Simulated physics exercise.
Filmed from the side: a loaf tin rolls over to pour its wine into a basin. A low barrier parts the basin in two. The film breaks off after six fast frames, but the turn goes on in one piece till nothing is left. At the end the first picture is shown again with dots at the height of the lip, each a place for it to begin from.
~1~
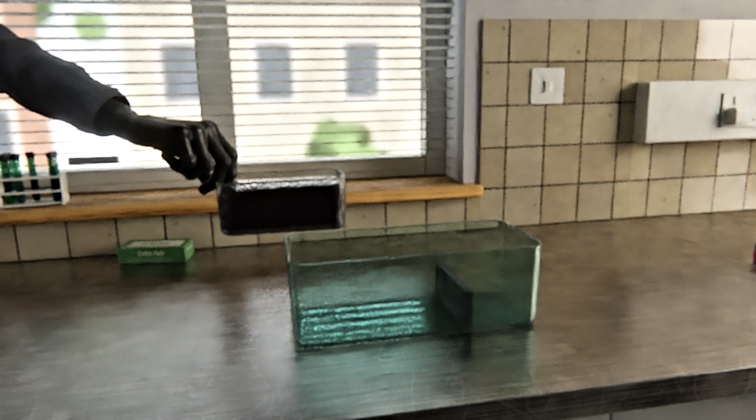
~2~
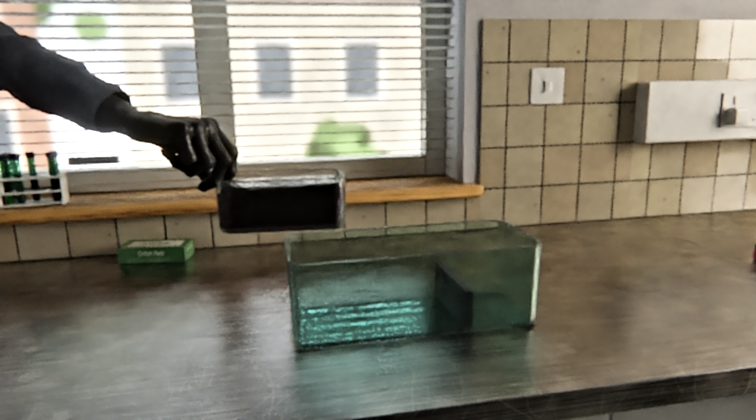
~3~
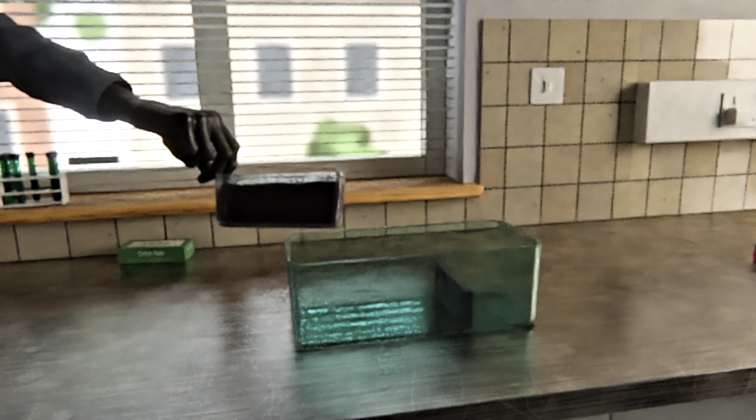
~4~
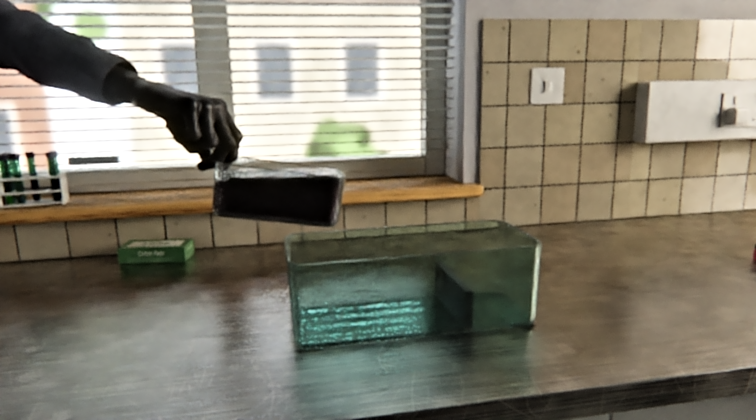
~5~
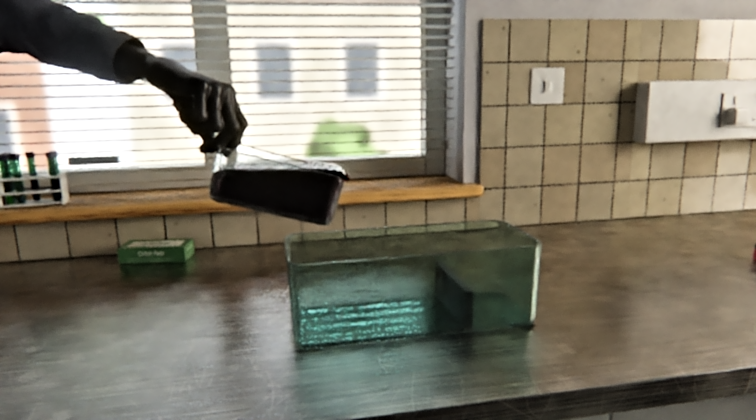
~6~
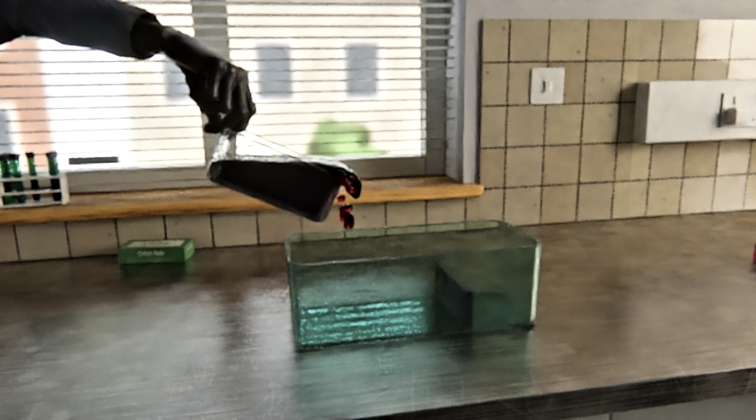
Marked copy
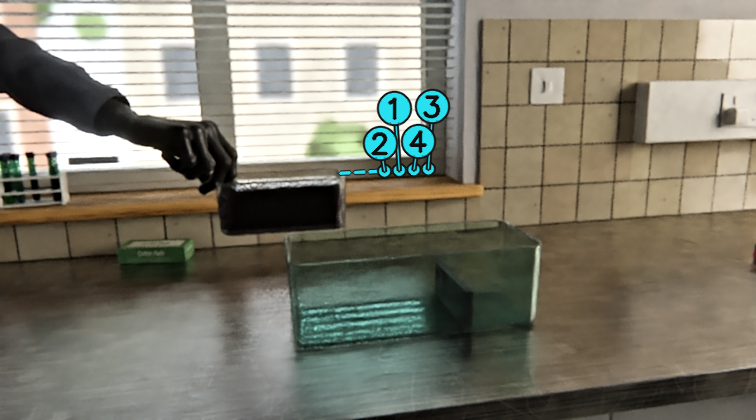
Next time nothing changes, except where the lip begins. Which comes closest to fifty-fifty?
Use spot 2.
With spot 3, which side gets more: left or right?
The right side.
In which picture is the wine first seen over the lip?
In picture 5.
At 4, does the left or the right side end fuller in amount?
The right one.
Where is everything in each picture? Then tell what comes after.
The first frame shows upright, lip at (340, 173); basin from (295, 347) to (534, 322); top of the wall at (453, 275); nothing has left yet.
The second frame shows upright, lip at (340, 173); nothing has left yet.
The third frame shows tipped about 4°, lip at (340, 173); nothing has left yet.
The fourth frame shows tipped about 10°, lip at (340, 173); nothing has left yet.
The fifth frame shows tipped about 17°, lip at (340, 173); wine is over the lip, down to (344, 177).
The sixth frame shows tipped about 25°, lip at (340, 173); wine is over the lip, down to (346, 223).
On the marked copy, 1 at (399, 170); 2 at (384, 171); 3 at (428, 168); 4 at (413, 169).
Choosing 1, about 29 % ends left of the wall and 69 % right of it.
Choosing 2, about 46 % ends left of the wall and 52 % right of it.
Choosing 3, about 18 % ends left of the wall and 81 % right of it.
Choosing 4, about 13 % ends left of the wall and 86 % right of it.
